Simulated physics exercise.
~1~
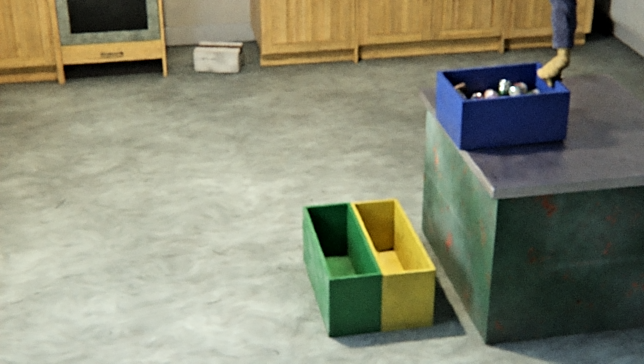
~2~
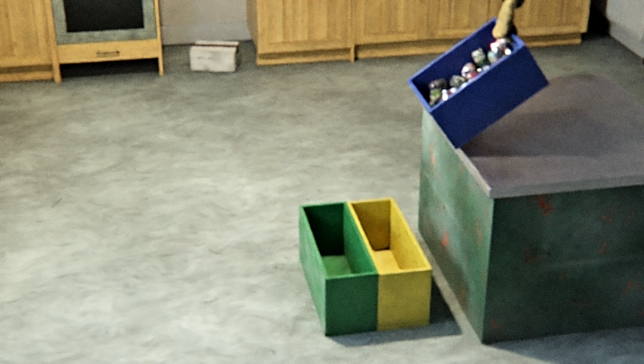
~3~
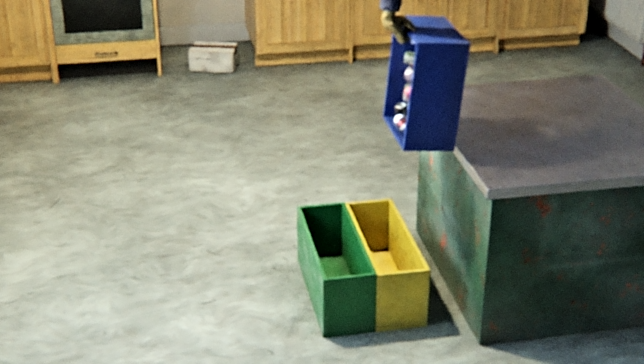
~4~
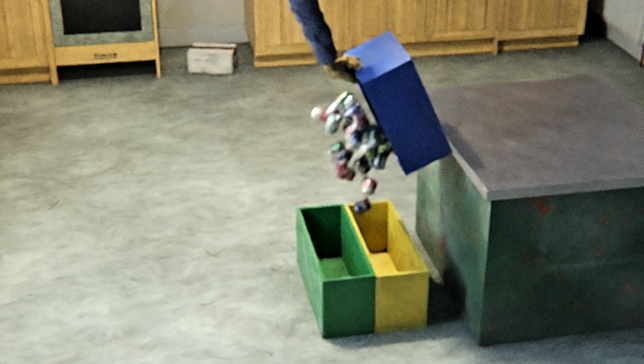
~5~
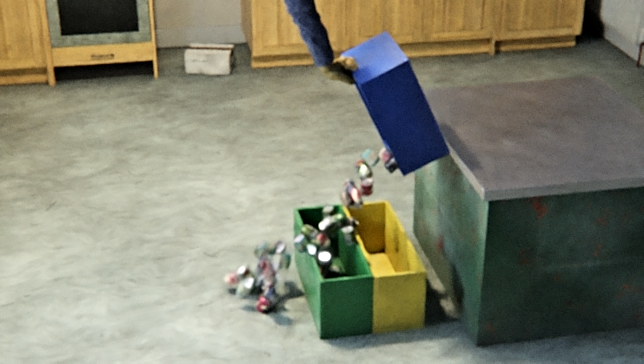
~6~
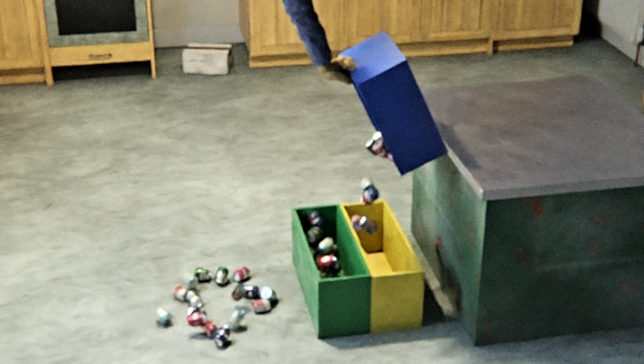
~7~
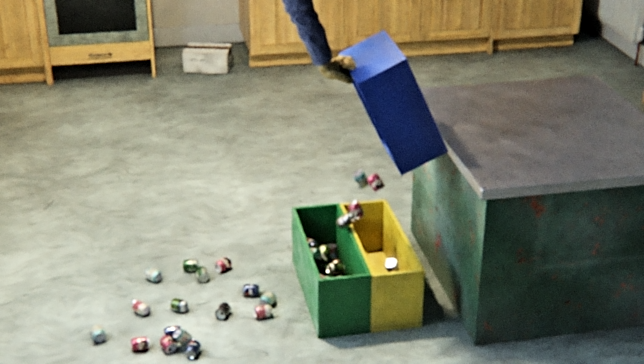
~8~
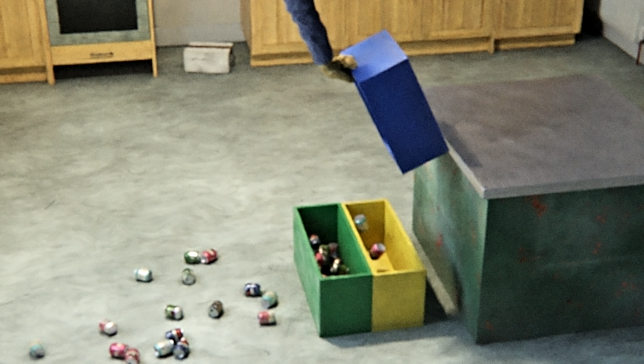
Blue tote tipped by a gloved hand over a bench edge, spilling small cans mostly into a green trough, others scattering across the floor.
